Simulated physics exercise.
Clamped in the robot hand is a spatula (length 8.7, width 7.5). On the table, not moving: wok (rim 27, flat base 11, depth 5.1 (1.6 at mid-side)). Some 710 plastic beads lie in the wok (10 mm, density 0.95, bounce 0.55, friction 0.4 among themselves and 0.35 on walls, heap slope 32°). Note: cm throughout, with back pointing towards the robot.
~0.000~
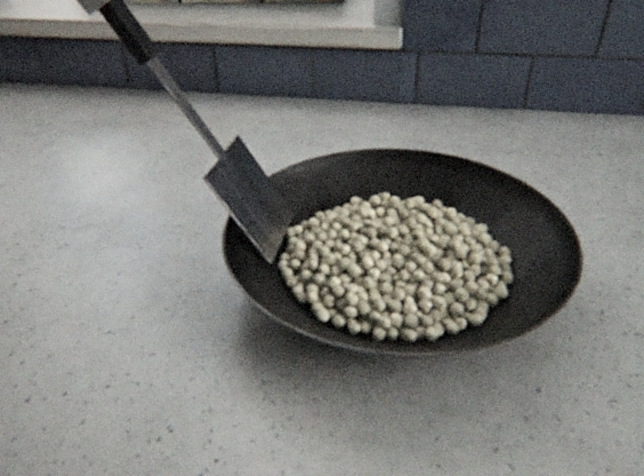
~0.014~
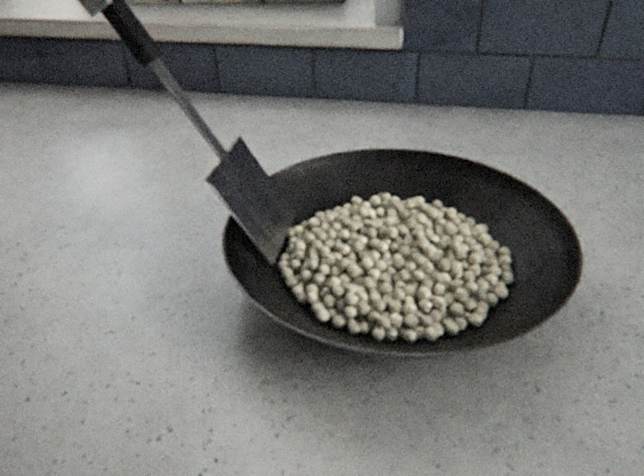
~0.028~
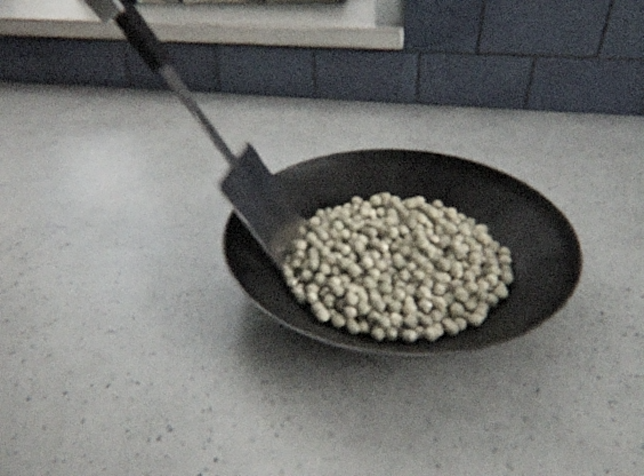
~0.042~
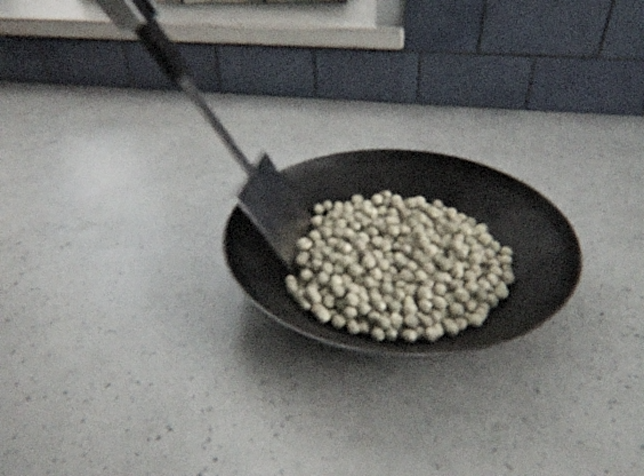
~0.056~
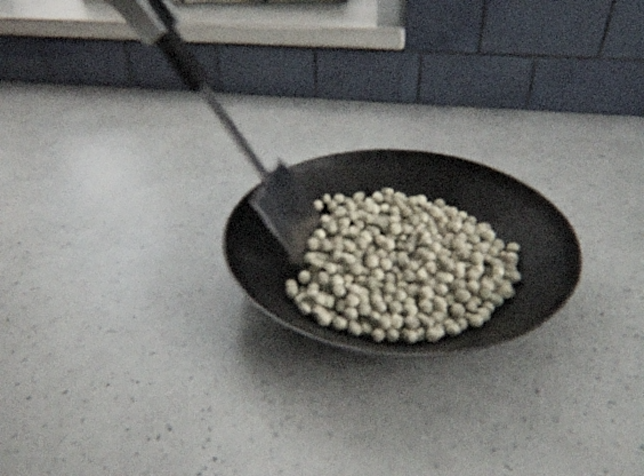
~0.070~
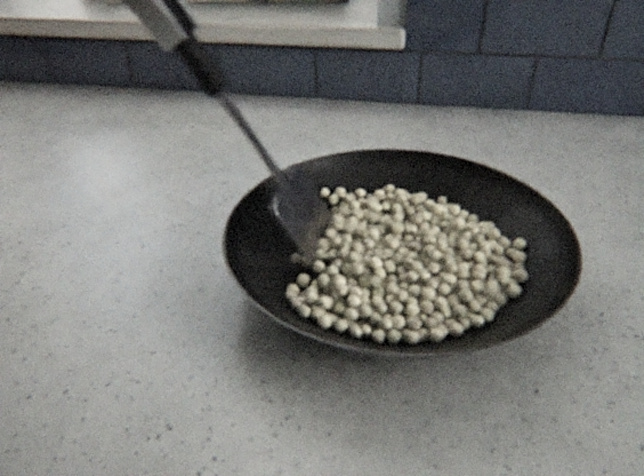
On a speckled grey countertop, a spatula sliding rightward into a dark wok, nudging a heap of small pale beads slightly right.
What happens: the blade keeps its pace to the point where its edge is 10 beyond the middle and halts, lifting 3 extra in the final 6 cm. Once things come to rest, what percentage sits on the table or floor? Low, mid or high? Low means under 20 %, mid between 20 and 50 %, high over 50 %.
Mid.
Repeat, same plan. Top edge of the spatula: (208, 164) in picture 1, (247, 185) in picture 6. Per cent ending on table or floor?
Some 25 percent ends up on the table or floor.
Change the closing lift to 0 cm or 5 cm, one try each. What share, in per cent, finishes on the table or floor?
Try one gives about 40 in a hundred, try two about 30 in a hundred.
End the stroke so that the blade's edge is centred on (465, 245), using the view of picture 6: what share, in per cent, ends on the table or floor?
Something close to 10 in a hundred.
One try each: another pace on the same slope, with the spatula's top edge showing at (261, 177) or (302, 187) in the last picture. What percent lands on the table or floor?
Estimates: Near 25 %, near 40 %.
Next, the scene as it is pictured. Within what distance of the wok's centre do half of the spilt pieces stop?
It's around 40 cm.
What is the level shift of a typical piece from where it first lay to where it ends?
Somewhere around 5 centimetres, I'd say.
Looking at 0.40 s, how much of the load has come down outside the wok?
Close to 15 per cent of the load.
By 0.12 s, sloping 59°, highest piece 7 above the table; 712 in the wok.
By 0.17 s, sloping 59°, highest piece 10 above the table; 712 in the wok.
By 0.40 s, sloping 59°, highest piece 12 above the table; 465 in the wok, 122 on the table or floor, 125 on the blade or in flight.
By 1.45 s, sloping 59°, highest piece 5 above the table; 465 in the wok, 247 on the table or floor.
Final count, 465 in the wok, 247 on the table or floor. That is 35 % on the table or floor.
